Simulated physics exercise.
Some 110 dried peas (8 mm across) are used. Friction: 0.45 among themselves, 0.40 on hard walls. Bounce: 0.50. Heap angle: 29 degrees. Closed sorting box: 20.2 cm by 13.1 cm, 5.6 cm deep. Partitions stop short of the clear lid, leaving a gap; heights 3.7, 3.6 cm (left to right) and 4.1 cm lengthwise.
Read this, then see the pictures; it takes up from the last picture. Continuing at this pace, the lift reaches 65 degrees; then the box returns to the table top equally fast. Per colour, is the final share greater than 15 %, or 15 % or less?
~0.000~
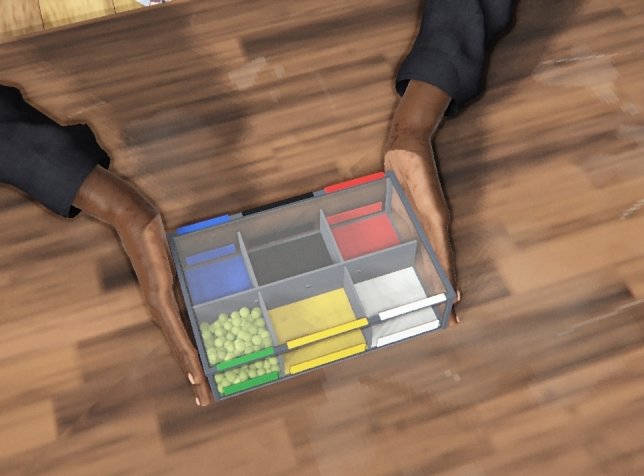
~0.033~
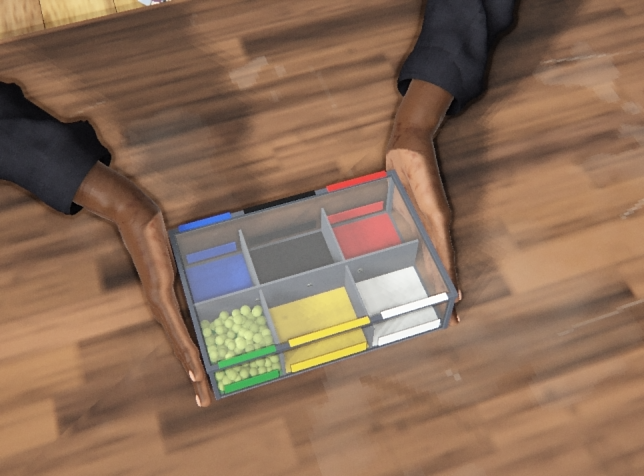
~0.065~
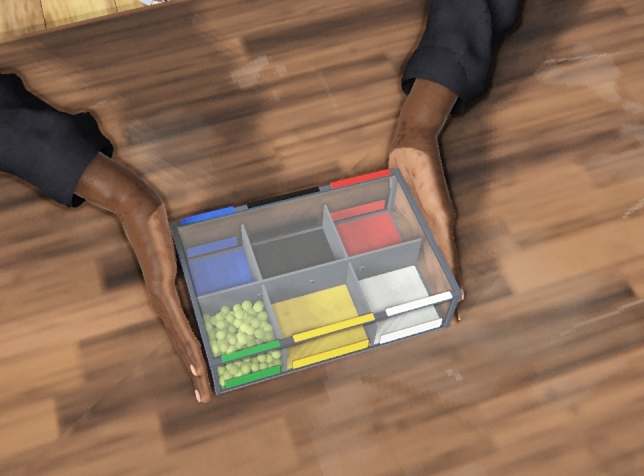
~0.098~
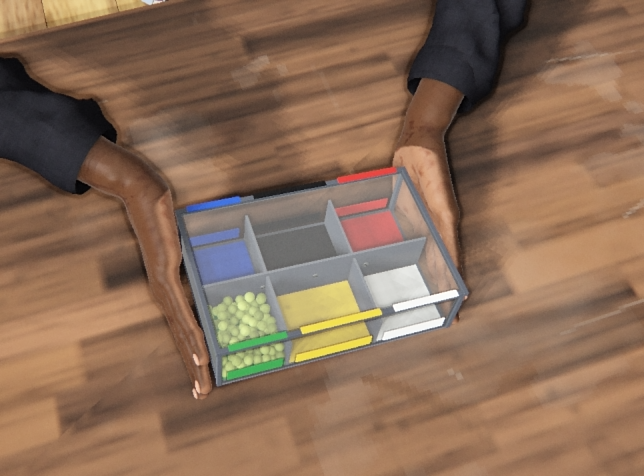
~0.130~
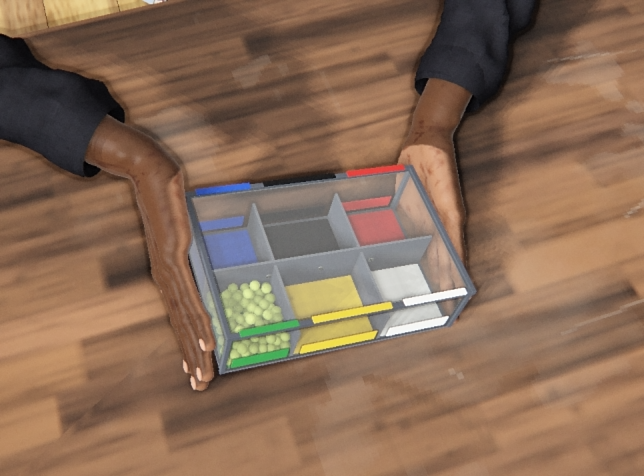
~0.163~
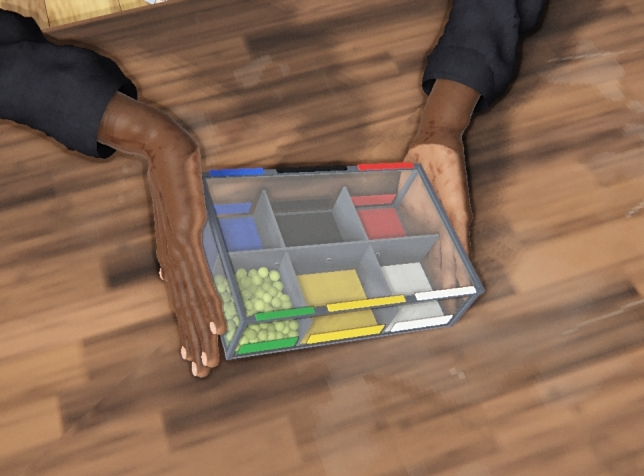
Red: 15 % or less, blue: 15 % or less, green: Greater than 15 %, yellow: Greater than 15 %, white: 15 % or less, black: 15 % or less.
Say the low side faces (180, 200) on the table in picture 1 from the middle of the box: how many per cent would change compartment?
That would be close to 5 per cent.
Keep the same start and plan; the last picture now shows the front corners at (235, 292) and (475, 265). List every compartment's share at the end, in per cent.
Red 0; blue 0; green 65; yellow 25; white 0; black 5.
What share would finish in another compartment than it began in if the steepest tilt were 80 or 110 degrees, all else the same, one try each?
Some 55 and 90 per cent.
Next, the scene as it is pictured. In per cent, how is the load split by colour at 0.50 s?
Shares - red: 0, blue: 0, green: 95, yellow: 5, white: 0, black: 0.
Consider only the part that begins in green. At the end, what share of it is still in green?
70 per cent, roughly.
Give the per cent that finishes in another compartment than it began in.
Share changed: Approx. 25 %.
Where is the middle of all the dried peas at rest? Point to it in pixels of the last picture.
Centre at rest: Approx. (265, 344) px.
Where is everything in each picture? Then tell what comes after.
Box tilt 0 degrees, front corners at (210, 370) and (450, 294); green 100 %, in the first frame.
Box tilt 1 degrees, front corners at (211, 367) and (452, 294), in the second frame.
Box tilt 3 degrees, front corners at (214, 361) and (456, 293), lowest corner right front, in the third frame.
Box tilt 8 degrees, front corners at (220, 350) and (462, 291), lowest corner right front, in the fourth frame.
Box tilt 13 degrees, front corners at (231, 335) and (469, 290), lowest corner right front, in the fifth frame.
Box tilt 20 degrees, front corners at (246, 318) and (478, 289), lowest corner right front; green 100 %. The box's pace is about 190 degrees a second, in the sixth frame.
After 0.50 s, tilt 64 degrees; green 95 %, yellow 5 %.
After 0.73 s, tilt 25 degrees; green 75 %, yellow 20 %, white 5 %.
After 1.07 s, tilt 0 degrees; green 75 %, yellow 20 %, white 5 %.
At rest (1.5 s), red 0 %, blue 0 %, green 75 %, yellow 20 %, white 5 %, black 0 %.
